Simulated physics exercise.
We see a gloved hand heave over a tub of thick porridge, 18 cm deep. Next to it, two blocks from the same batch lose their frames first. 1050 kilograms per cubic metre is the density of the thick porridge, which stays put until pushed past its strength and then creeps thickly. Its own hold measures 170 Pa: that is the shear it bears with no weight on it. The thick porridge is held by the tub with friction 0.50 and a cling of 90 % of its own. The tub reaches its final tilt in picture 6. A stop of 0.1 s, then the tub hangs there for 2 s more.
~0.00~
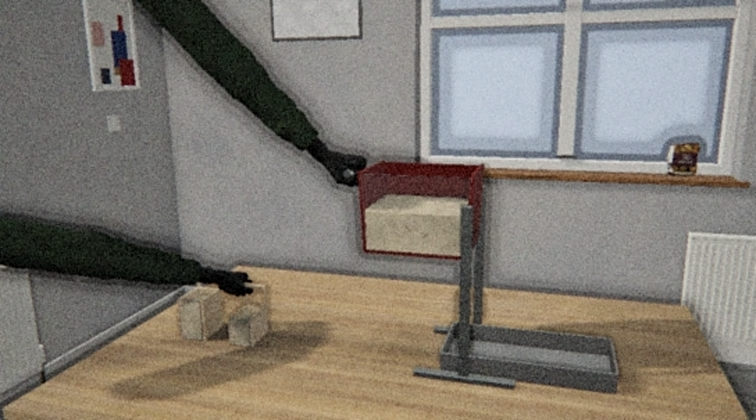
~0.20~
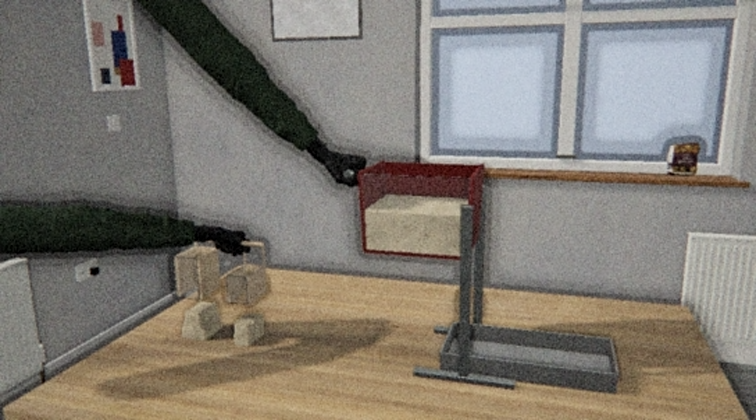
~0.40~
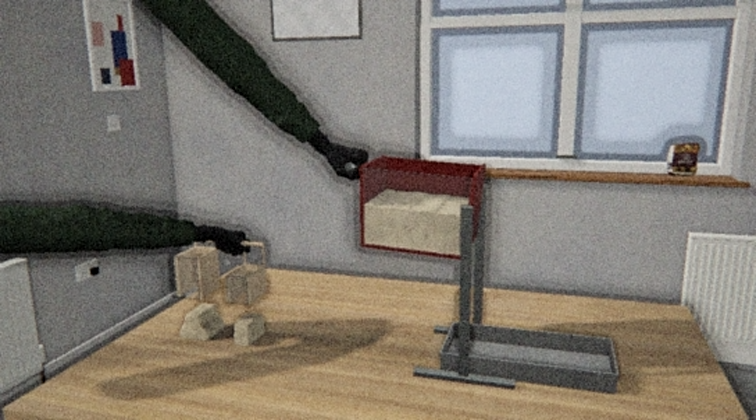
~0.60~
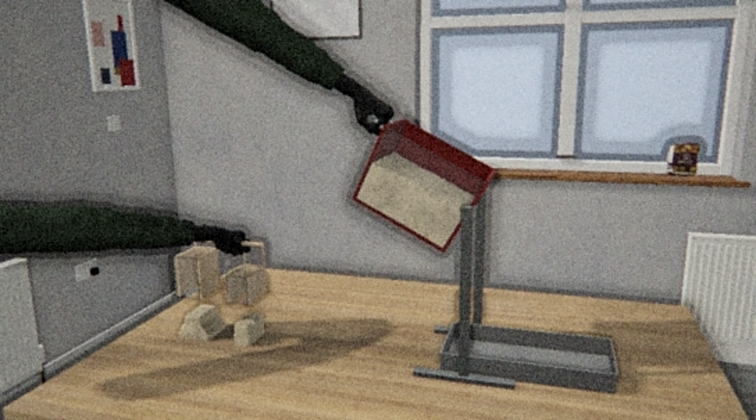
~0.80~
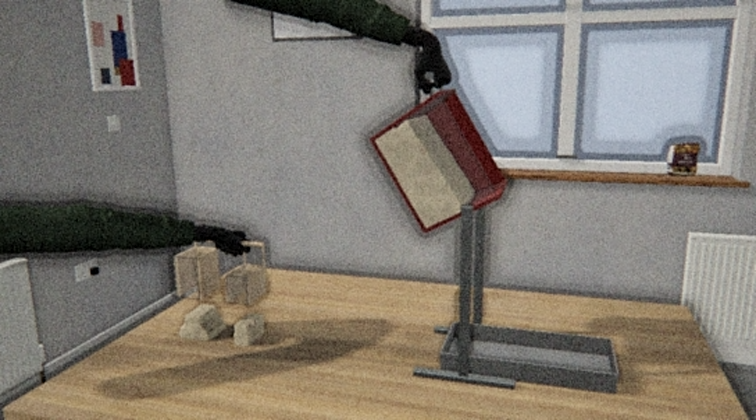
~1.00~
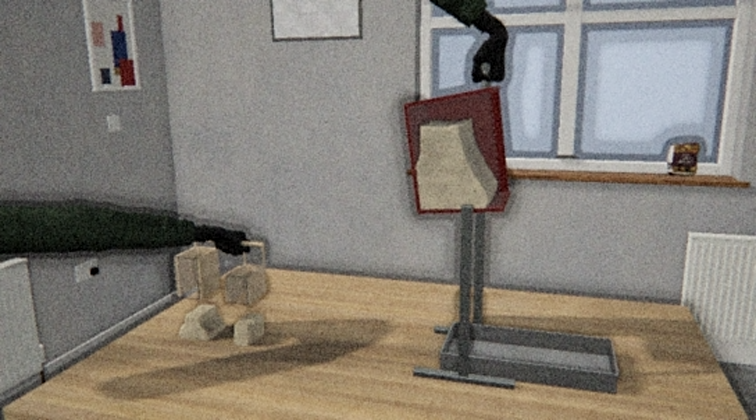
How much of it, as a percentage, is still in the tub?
Near 60 percent is still in the tub.
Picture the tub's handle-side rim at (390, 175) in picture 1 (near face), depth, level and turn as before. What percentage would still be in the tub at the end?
Some 85 percent would still be in the tub at the end.
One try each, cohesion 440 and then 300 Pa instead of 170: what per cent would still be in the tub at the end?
You'd see 100 percent the first time and 75 percent the second.
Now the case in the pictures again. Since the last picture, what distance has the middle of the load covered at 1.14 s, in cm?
Something like 5 cm, give or take.
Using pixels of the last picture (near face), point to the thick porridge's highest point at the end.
Highest point: Approx. (430, 173).
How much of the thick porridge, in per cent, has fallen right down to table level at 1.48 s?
Near 20 %.
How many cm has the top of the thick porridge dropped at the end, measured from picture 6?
11 cm or so.
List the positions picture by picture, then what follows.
Handle-side rim at (362, 174), tilt 0 degrees; top of the thick porridge at (421, 213); blocks stand 9.7 cm, 6.2 cm (left to right), in the first frame.
Handle-side rim at (362, 174), tilt 0 degrees; top of the thick porridge at (421, 213); blocks stand 8.0 cm, 6.1 cm (left to right), in the second frame.
Handle-side rim at (364, 168), tilt 3 degrees; top of the thick porridge at (369, 205); blocks stand 7.2 cm, 6.0 cm (left to right), in the third frame.
Handle-side rim at (387, 128), tilt 27 degrees; top of the thick porridge at (376, 165); blocks stand 7.1 cm, 6.0 cm (left to right), in the fourth frame.
Handle-side rim at (441, 95), tilt 59 degrees; top of the thick porridge at (406, 123); blocks stand 7.1 cm, 6.0 cm (left to right), in the fifth frame.
Handle-side rim at (490, 92), tilt 82 degrees; top of the thick porridge at (454, 127); blocks stand 7.1 cm, 6.0 cm (left to right), in the sixth frame.
After 1.14 s, the tub is at 82 degrees and holds 91 %.
After 1.31 s, the tub is at 82 degrees and holds 68 %.
After 1.48 s, the tub is at 82 degrees and holds 62 %.
After 1.65 s, the tub is at 82 degrees and holds 61 %.
After 3.00 s, at the end, the tub is at 82 degrees and holds 60 %.
